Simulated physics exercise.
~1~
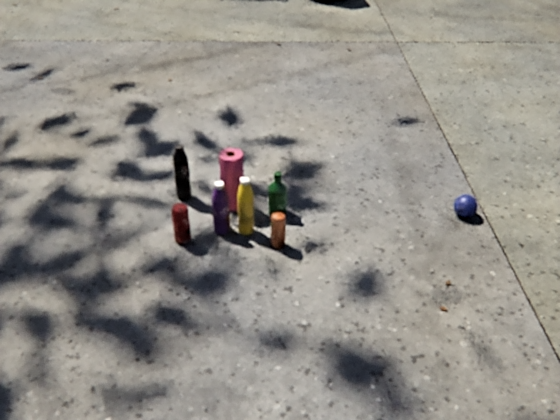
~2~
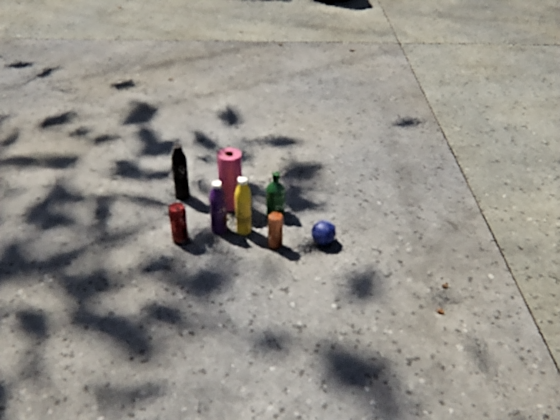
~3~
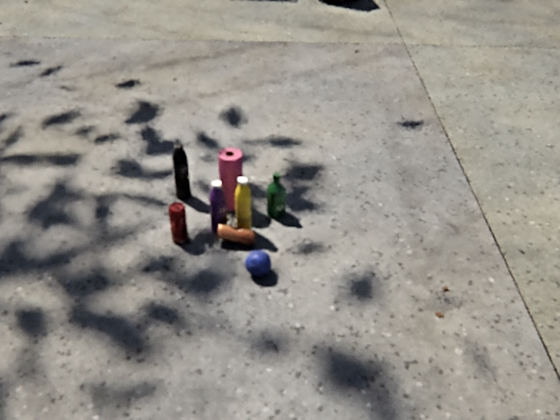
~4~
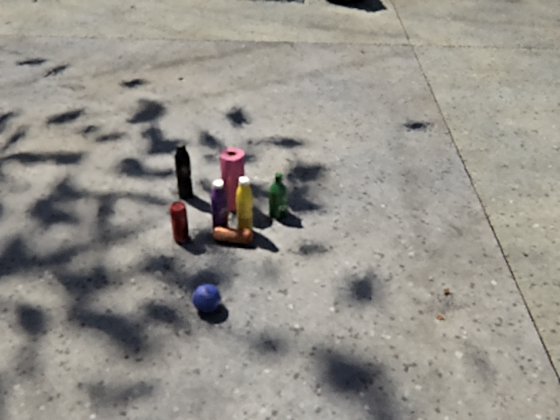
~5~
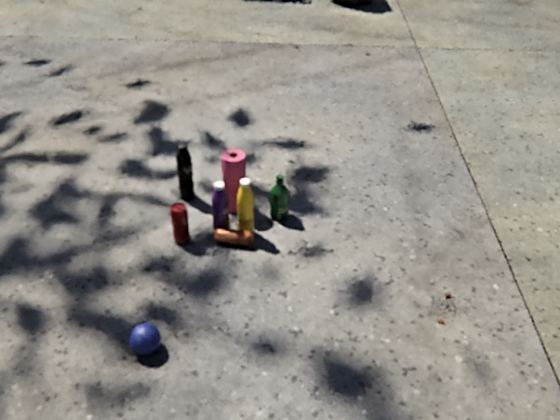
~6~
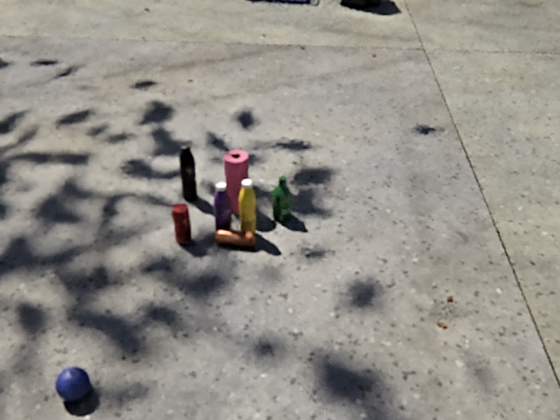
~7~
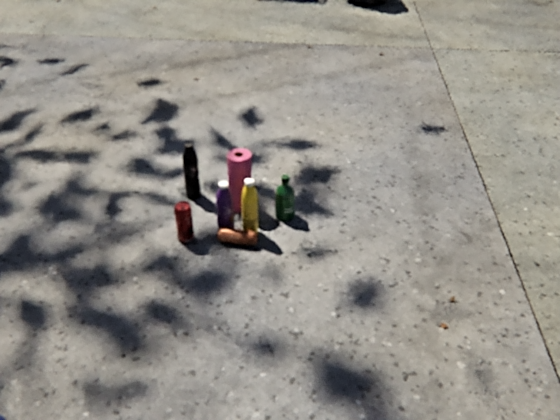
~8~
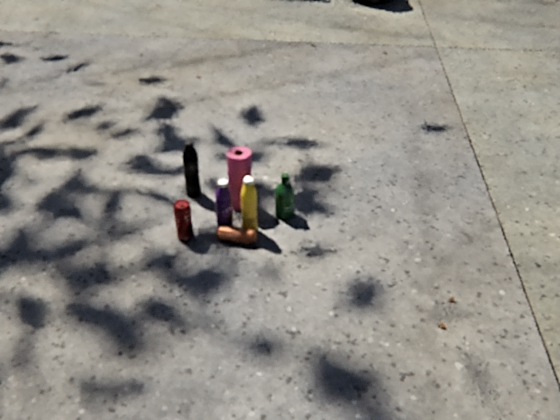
A blue ball rolls left, knocks over an orange can, and leaves the other items standing.
